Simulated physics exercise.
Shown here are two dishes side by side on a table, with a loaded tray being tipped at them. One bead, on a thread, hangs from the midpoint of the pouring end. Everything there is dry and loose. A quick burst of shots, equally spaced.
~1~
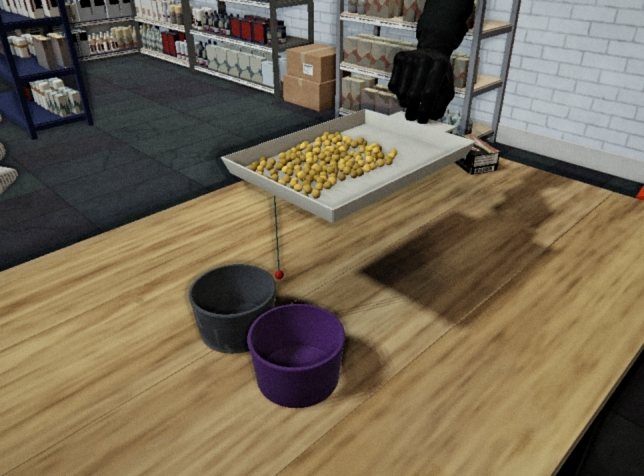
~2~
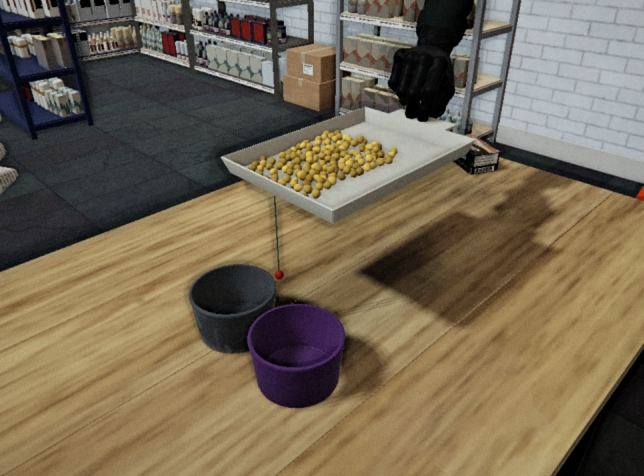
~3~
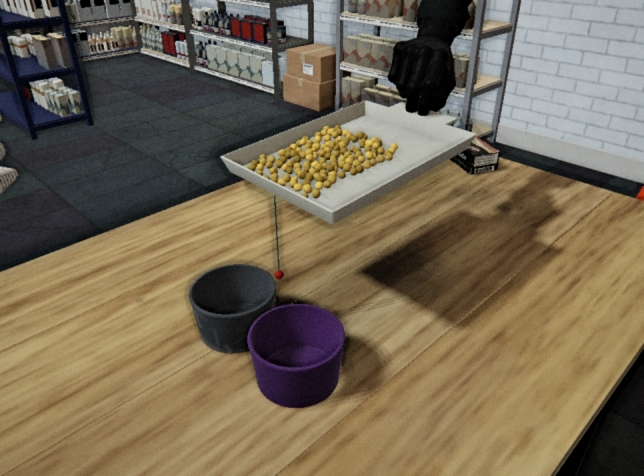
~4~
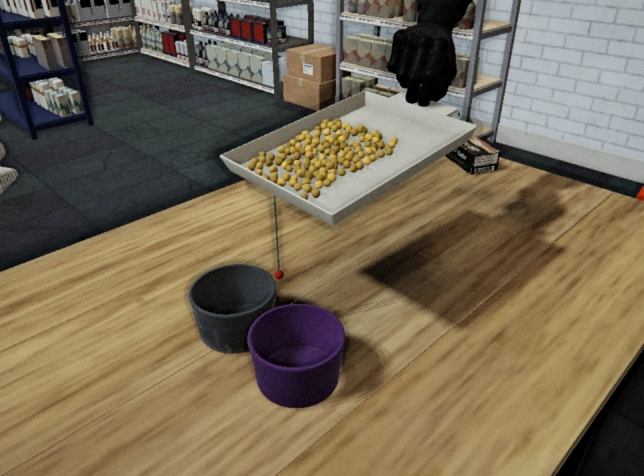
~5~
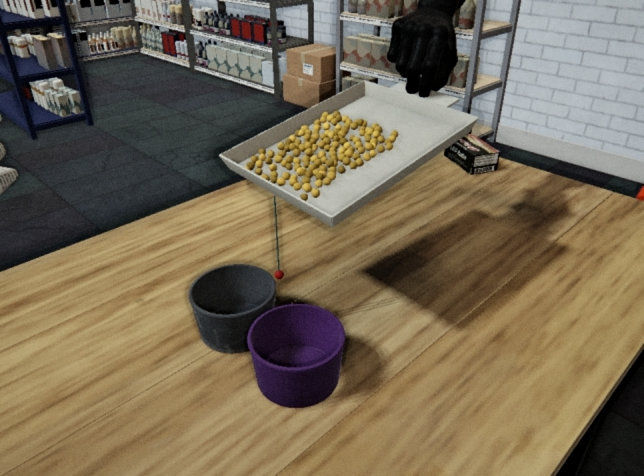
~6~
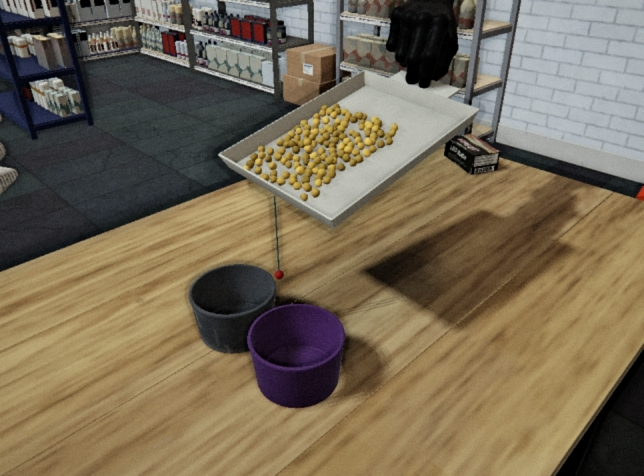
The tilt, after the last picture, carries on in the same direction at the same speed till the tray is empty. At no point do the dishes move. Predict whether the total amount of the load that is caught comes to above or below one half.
The total caught comes to above one half.
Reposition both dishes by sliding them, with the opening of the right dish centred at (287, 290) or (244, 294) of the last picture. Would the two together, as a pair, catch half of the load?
Short of half, then short of half.
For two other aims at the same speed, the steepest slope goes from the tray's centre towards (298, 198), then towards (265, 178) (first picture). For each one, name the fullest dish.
Result of try 1 is the right side, of try 2 the left side.
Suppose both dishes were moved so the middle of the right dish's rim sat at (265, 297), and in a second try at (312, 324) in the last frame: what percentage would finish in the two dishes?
40 per cent the first time, 70 per cent the second time.
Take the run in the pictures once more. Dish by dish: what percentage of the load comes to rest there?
The left dish gets close to 20 per cent and the right dish close to 60 per cent.
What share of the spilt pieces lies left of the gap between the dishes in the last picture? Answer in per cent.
Near 60 per cent.
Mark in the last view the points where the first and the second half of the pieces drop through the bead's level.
(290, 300) first, (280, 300) later.
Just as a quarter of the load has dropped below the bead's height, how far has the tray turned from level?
Roughly 105 degrees.
Soon after the last picture, tray tipped steeply; all on the tray.
A little later, tray tipped right over; nearly all on the tray; a stray few in the right dish.
Later still, tray tipped past a quarter turn; about two thirds in the right dish; about a quarter in the left dish; about a quarter outside both.
At rest, tray tipped past a quarter turn; about two thirds in the right dish; about a quarter in the left dish; about a quarter outside both.
